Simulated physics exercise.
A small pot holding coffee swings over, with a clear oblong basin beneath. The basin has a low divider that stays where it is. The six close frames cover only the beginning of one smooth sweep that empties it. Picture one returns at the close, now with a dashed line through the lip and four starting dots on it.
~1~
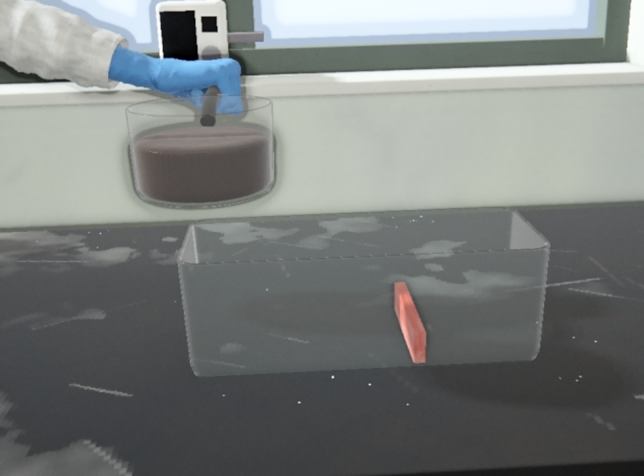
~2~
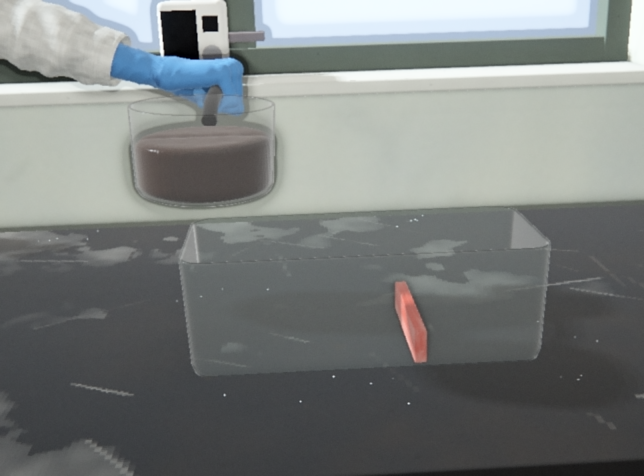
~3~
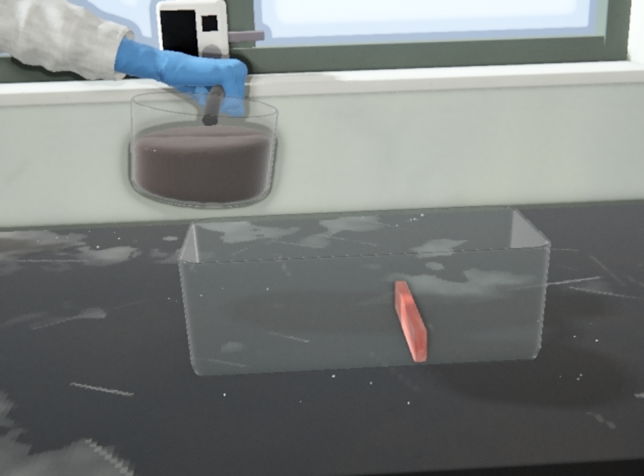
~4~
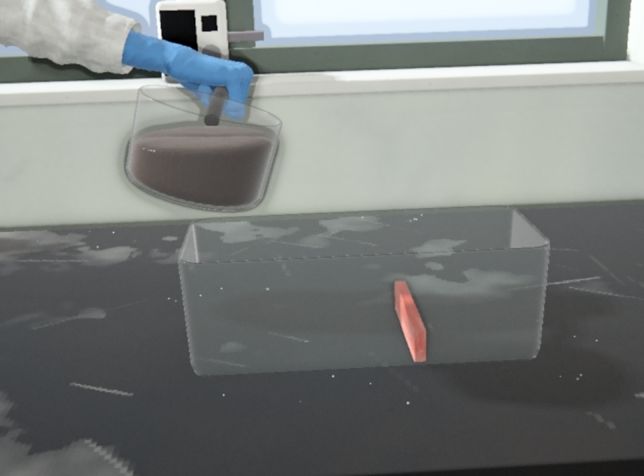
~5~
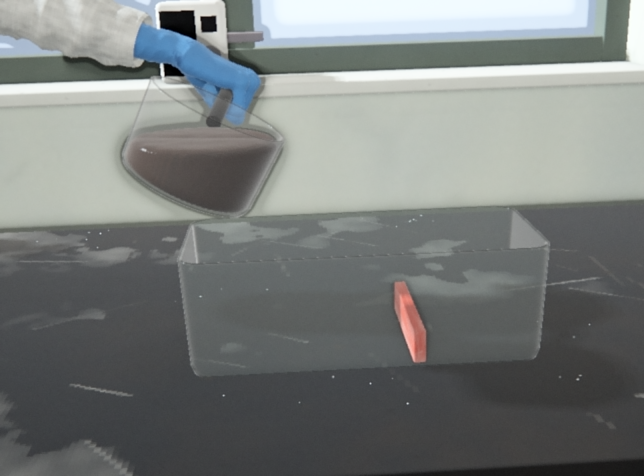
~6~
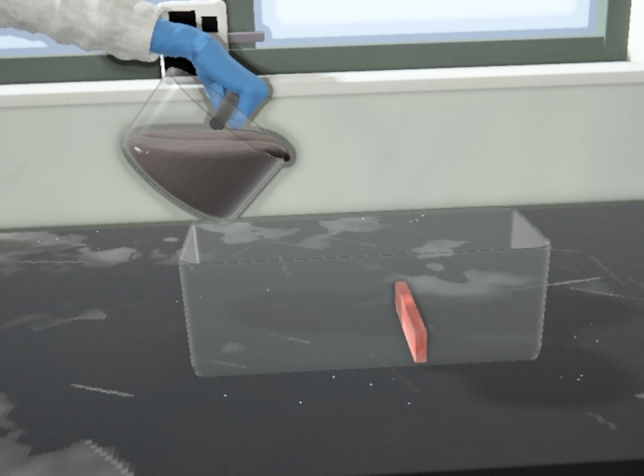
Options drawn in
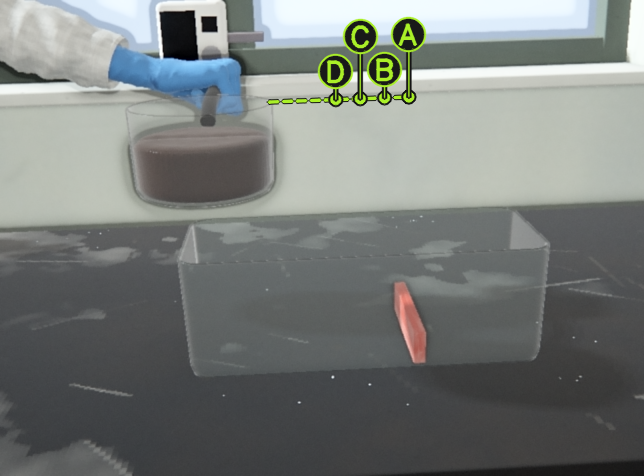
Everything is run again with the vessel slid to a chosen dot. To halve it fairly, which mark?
C.
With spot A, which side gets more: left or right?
More ends on the right.
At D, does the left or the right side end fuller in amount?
More ends on the left.
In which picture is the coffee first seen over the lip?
In picture 6.
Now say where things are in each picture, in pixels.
In the first picture, upright, lip at (269, 102); basin from (192, 374) to (538, 356); top of the wall at (409, 305); nothing has left yet.
In the second picture, upright, lip at (271, 103); nothing has left yet.
In the third picture, tipped about 8°, lip at (275, 110); nothing has left yet.
In the fourth picture, tipped about 16°, lip at (279, 121); nothing has left yet.
In the fifth picture, tipped about 28°, lip at (282, 137); nothing has left yet.
In the sixth picture, tipped about 41°, lip at (283, 156); coffee is over the lip, down to (283, 156).
In lime, A at (408, 96); B at (384, 97); C at (360, 98); D at (335, 99).
With A, about 18 % ends left of the wall and 82 % right of it.
With B, about 20 % ends left of the wall and 80 % right of it.
With C, about 49 % ends left of the wall and 50 % right of it.
With D, about 80 % ends left of the wall and 19 % right of it.
